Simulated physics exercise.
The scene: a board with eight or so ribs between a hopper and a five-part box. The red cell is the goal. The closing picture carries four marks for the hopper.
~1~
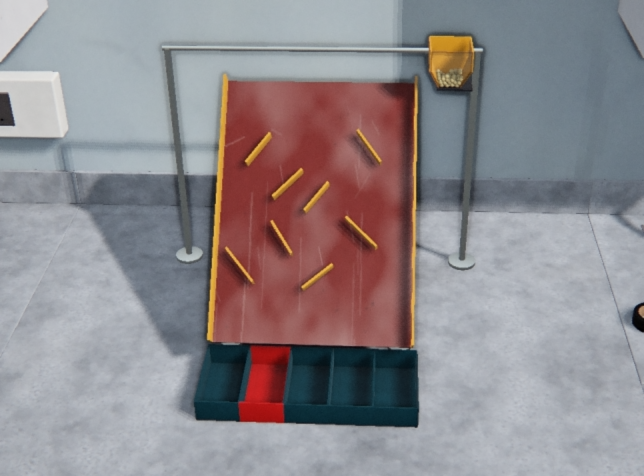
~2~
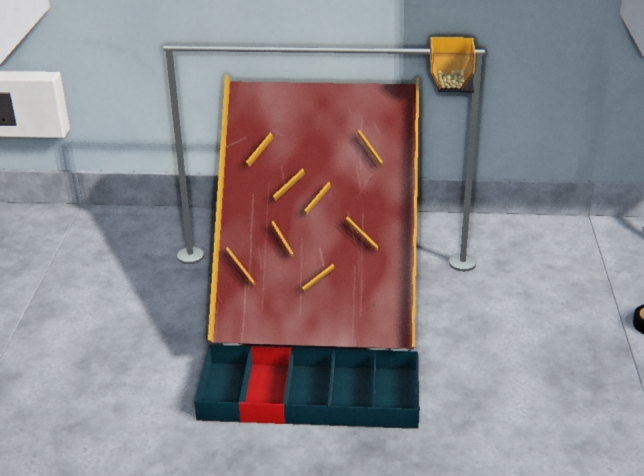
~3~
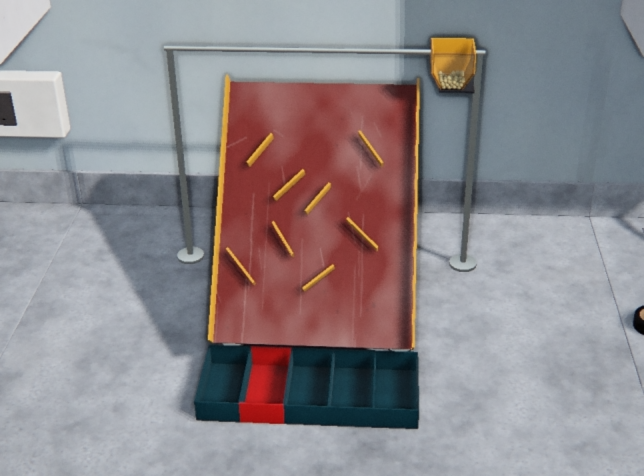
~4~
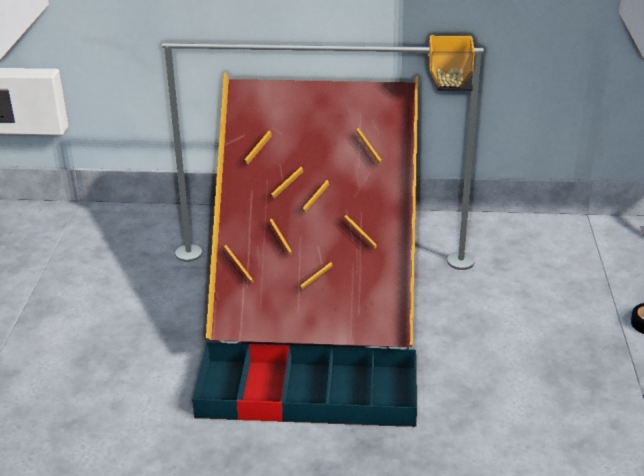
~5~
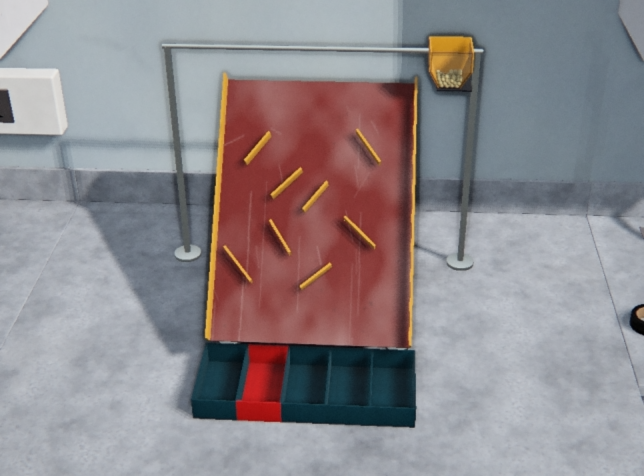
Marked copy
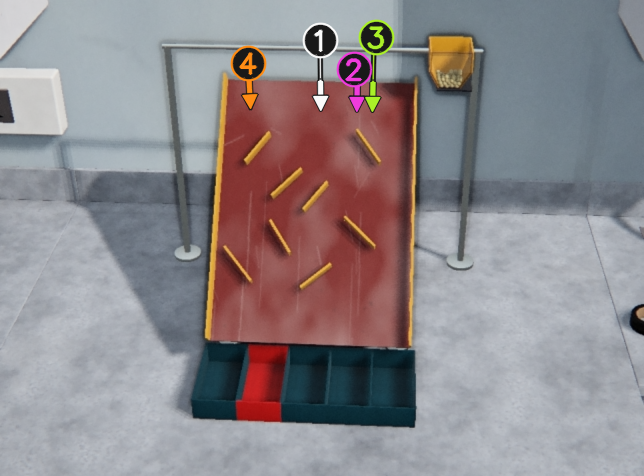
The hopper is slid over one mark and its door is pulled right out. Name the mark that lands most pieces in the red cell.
Use mark 1.
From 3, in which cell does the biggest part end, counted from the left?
The fifth from the left.
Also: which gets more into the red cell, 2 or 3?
That would be 2.
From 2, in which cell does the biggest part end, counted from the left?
It is the fifth one.
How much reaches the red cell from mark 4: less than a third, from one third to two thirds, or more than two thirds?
It is less than a third.
On the marked copy, mark 1 meets the board at (320, 105); mark 2 meets the board at (356, 106); mark 3 meets the board at (372, 106); mark 4 meets the board at (250, 103).
For mark 1, roughly two thirds in the red cell, roughly a third in other cells.
For mark 2, roughly a quarter in the red cell, roughly two thirds in other cells, about a tenth outside the box.
For mark 3, just a few in the red cell, almost all in other cells, about a tenth outside the box.
For mark 4, about a tenth in the red cell, almost all in other cells.
